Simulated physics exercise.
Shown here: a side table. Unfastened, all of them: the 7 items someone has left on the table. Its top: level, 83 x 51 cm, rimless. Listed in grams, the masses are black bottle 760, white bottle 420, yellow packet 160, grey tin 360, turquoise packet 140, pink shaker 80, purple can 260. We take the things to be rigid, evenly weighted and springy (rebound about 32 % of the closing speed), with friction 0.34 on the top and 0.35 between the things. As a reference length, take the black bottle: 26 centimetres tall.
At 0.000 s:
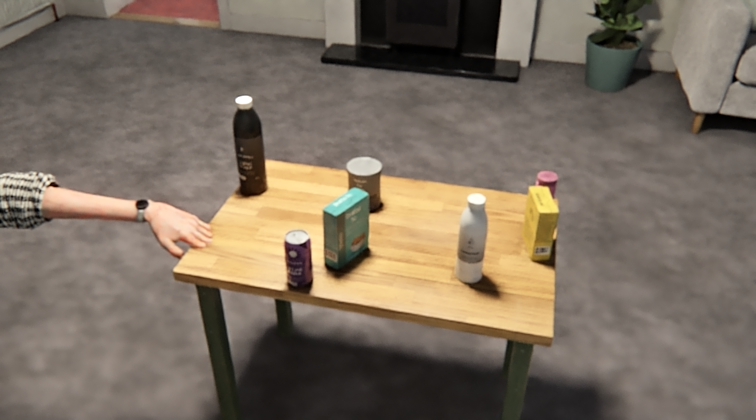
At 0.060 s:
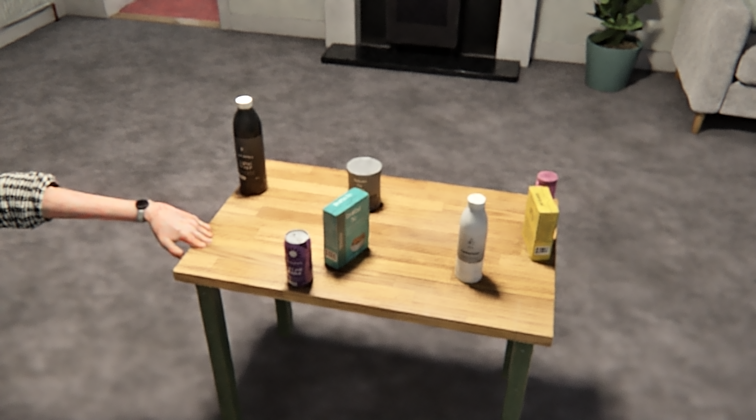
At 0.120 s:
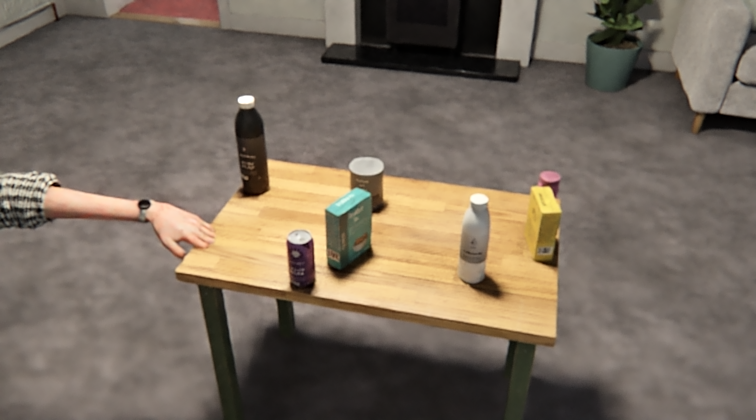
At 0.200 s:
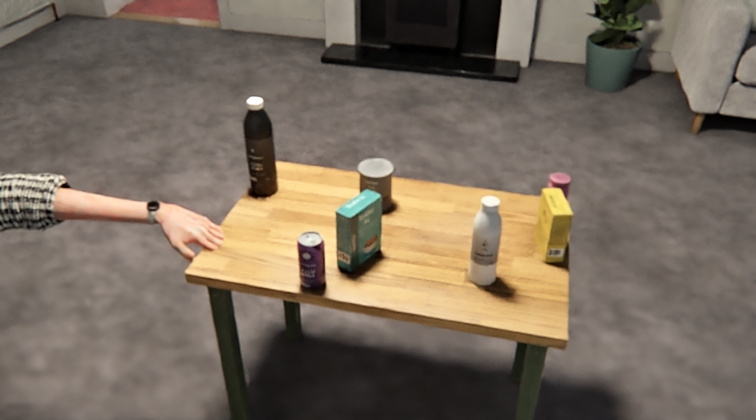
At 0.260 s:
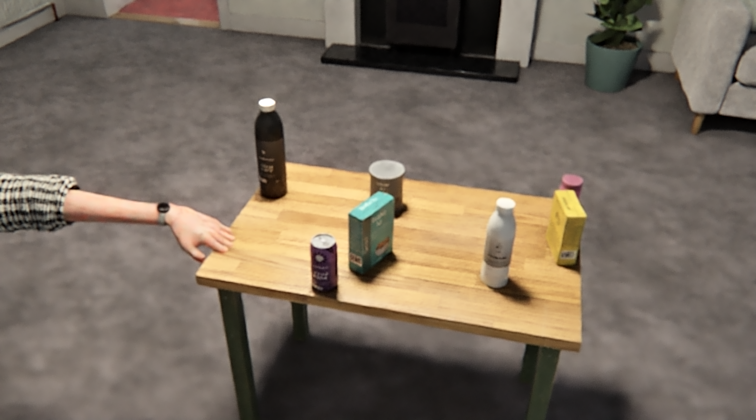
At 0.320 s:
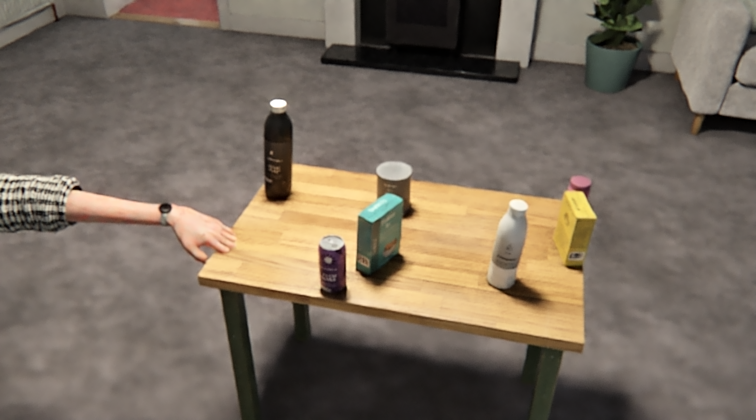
A hand resting on the left end of a wooden side table moved it a little to the right, and the bottles, packets, tin and cans on top went along, shifting slightly across it.
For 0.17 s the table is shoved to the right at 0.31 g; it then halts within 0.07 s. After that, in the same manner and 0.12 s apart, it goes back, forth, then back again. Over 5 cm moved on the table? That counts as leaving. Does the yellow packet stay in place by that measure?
Beyond the limit.
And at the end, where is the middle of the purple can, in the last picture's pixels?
Around (298, 259).
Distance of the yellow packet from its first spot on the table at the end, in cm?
Some 11 cm.
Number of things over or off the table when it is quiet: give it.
I get 5.
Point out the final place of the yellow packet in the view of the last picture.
You'll find it at about (494, 242).
Around 0.62 s, yellow packet at 16° to upright near (557, 225); black bottle at 44° to upright; white bottle at 45° to upright.
Around 0.72 s, yellow packet shifted 2 cm near (546, 225); black bottle on its side; white bottle on its side.
Around 0.92 s, table shifted 3 cm; yellow packet at 53° to upright near (532, 231); black bottle on its side; white bottle on its side.
Around 1.32 s, table shifted 1 cm; yellow packet on its side near (508, 244); black bottle on its side; white bottle on its side.
Finally (2.0 s), on their side or leaning hard on the table, black bottle, white bottle, yellow packet, turquoise packet and pink shaker; the other 2 still in place (within 5 cm). Final places as that camera would see them, yellow packet near (494, 242).
